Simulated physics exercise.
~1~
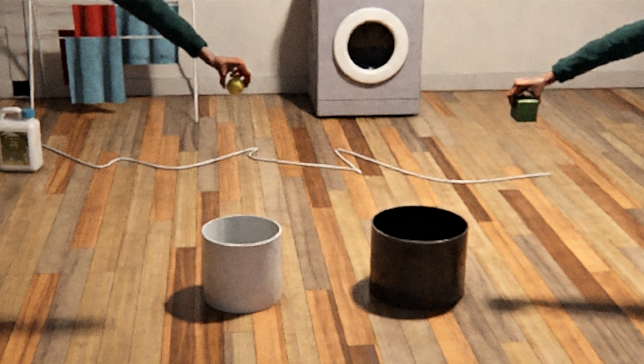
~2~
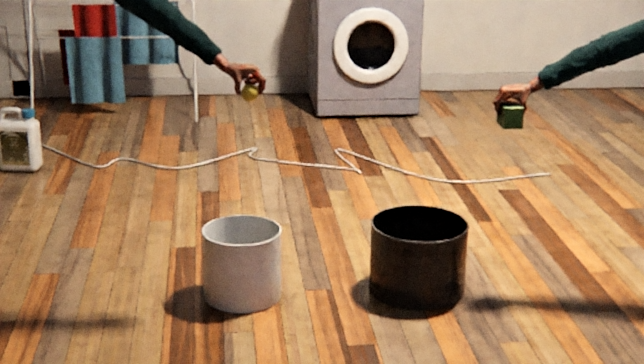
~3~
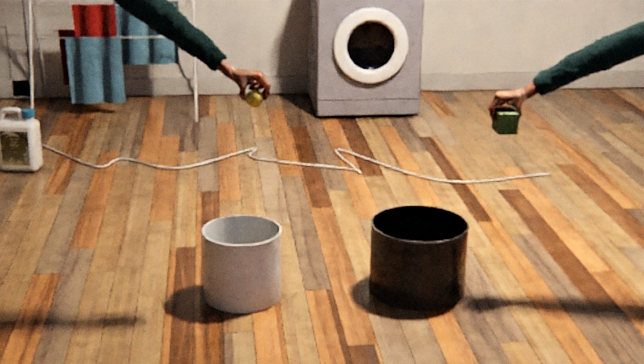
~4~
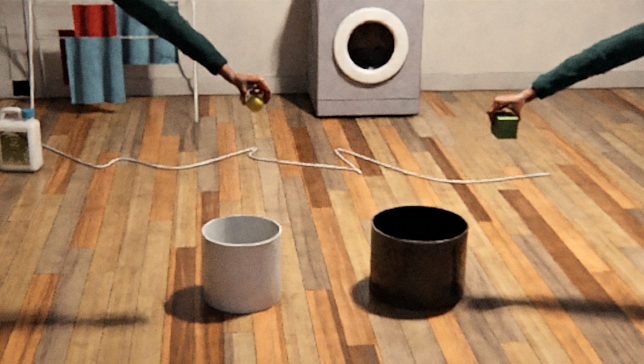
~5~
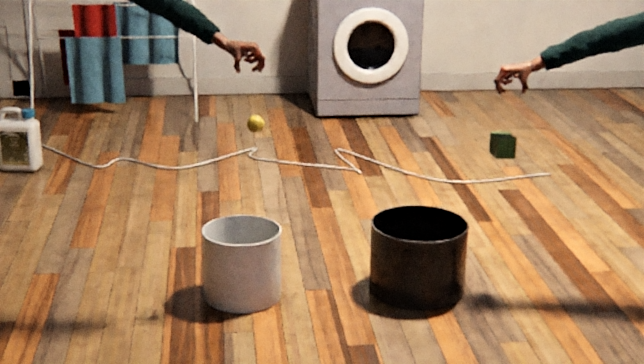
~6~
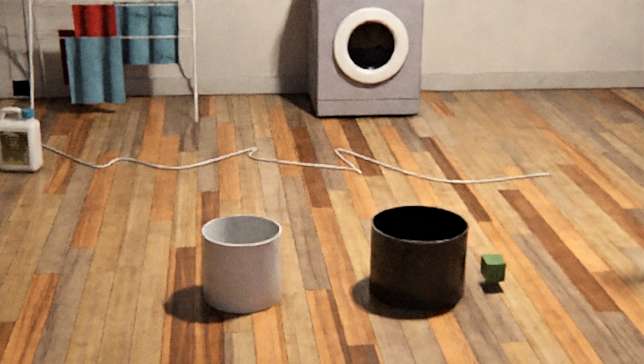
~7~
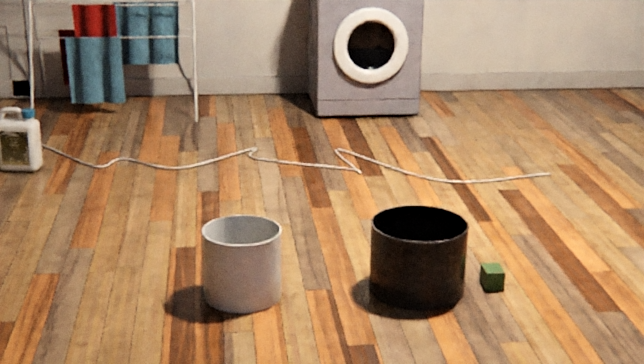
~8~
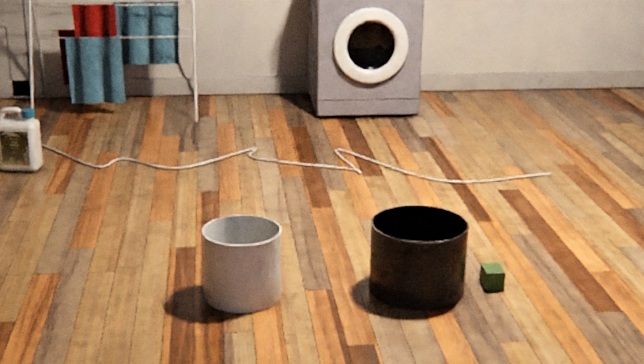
Two arms in dark green sleeves reach in from the upper left and upper right of a room with a striped wooden floor, seen from the front and slightly above. The left hand holds a small yellow lemon and the right a green block, above a pale grey bucket and a black one. Behind them are a washing machine, a rack of red and blue cloths, a jug and a long white cord. The hands shift slightly, then open and withdraw as both objects fall. The lemon disappears into the pale bucket, while the block misses and rests on the floor right of the black bucket.
